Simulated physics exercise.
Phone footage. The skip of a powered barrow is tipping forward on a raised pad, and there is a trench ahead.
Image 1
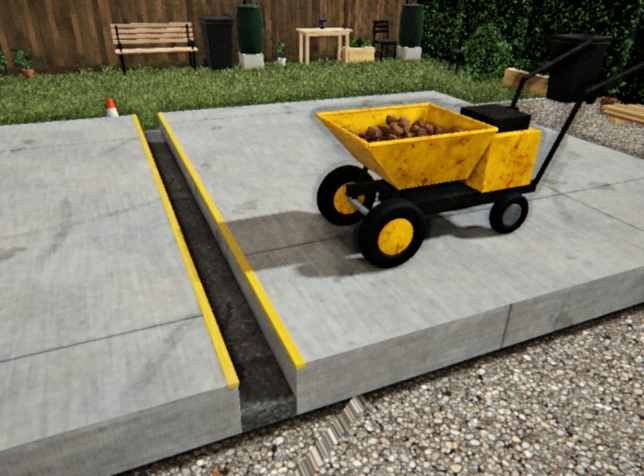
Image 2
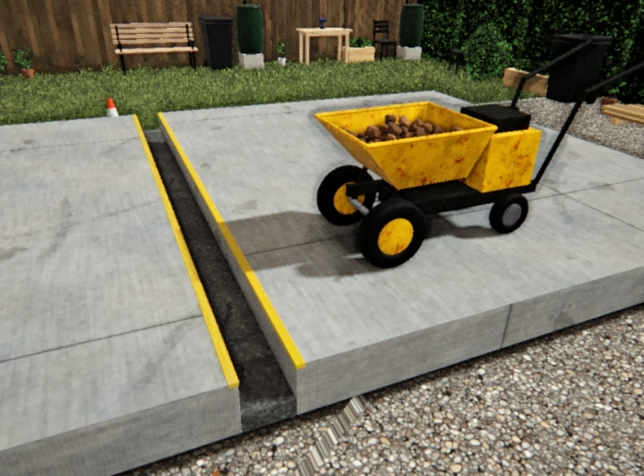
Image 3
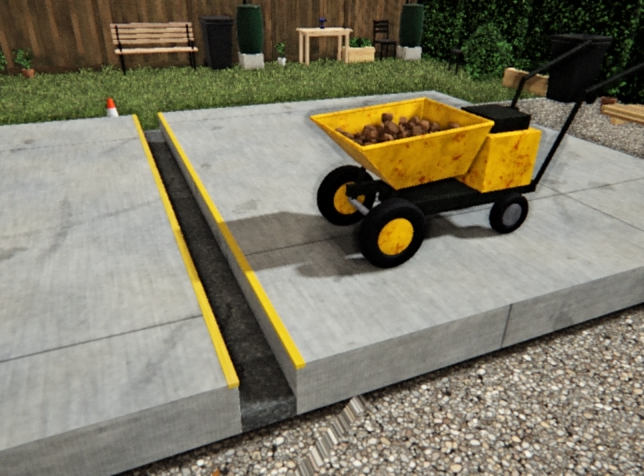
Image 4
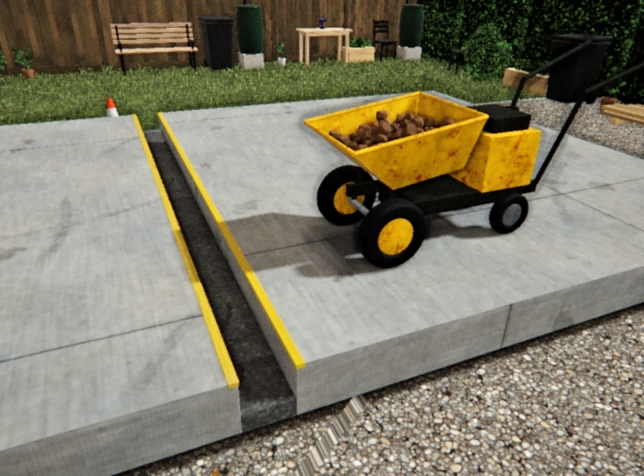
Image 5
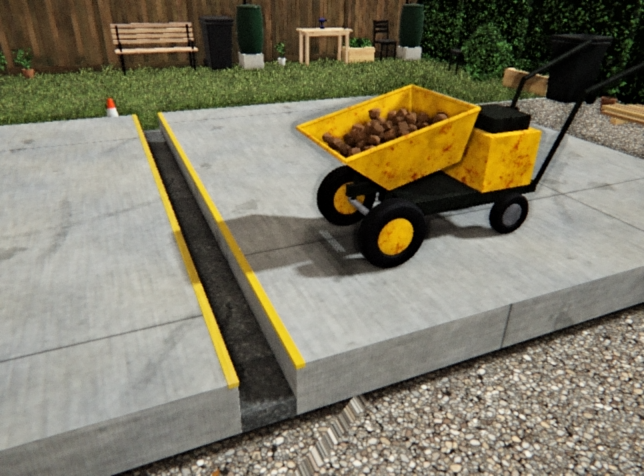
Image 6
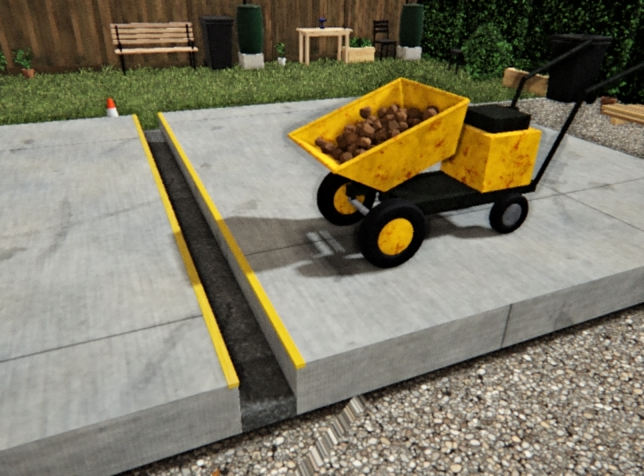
In the video, a yellow powered barrow loaded with brown clods stands on a raised concrete pad to the right of a narrow, yellow-edged trench, and its skip gradually tilts forward to the left while its wheels stay still.
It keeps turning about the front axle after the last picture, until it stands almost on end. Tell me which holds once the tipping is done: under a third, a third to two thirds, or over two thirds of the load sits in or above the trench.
The trench gets at least one third but no more than two thirds of the load.
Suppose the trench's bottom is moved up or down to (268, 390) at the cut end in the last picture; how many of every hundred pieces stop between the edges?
The share would be around 50 per cent.
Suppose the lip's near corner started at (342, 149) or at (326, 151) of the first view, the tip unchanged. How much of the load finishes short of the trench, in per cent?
Roughly 10 and 0 percent respectively.
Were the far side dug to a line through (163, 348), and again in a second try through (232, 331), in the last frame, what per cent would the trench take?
I'd say some 50 in a hundred, followed by 50 in a hundred.
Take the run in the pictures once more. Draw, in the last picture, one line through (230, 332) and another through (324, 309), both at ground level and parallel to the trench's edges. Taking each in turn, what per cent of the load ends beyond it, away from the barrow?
Roughly 10 and 80 %.
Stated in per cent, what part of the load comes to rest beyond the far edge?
0 %.
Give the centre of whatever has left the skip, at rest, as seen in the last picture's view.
Roughly at pixel (235, 284).
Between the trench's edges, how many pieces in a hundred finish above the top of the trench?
Estimate: Close to 5 in a hundred.
Soon after the last picture, skip tipped steeply; all in the skip.
A little later, skip tipped right over; most in the skip; about a quarter short of the trench; a small part in or heaped over the trench.
Later still, skip tipped right over; about a quarter in the skip; about a third short of the trench; about half in or heaped over the trench; a stray few beyond it.
At rest, skip tipped right over; about a quarter in the skip; about a quarter short of the trench; about half in or heaped over the trench; a stray few beyond it.
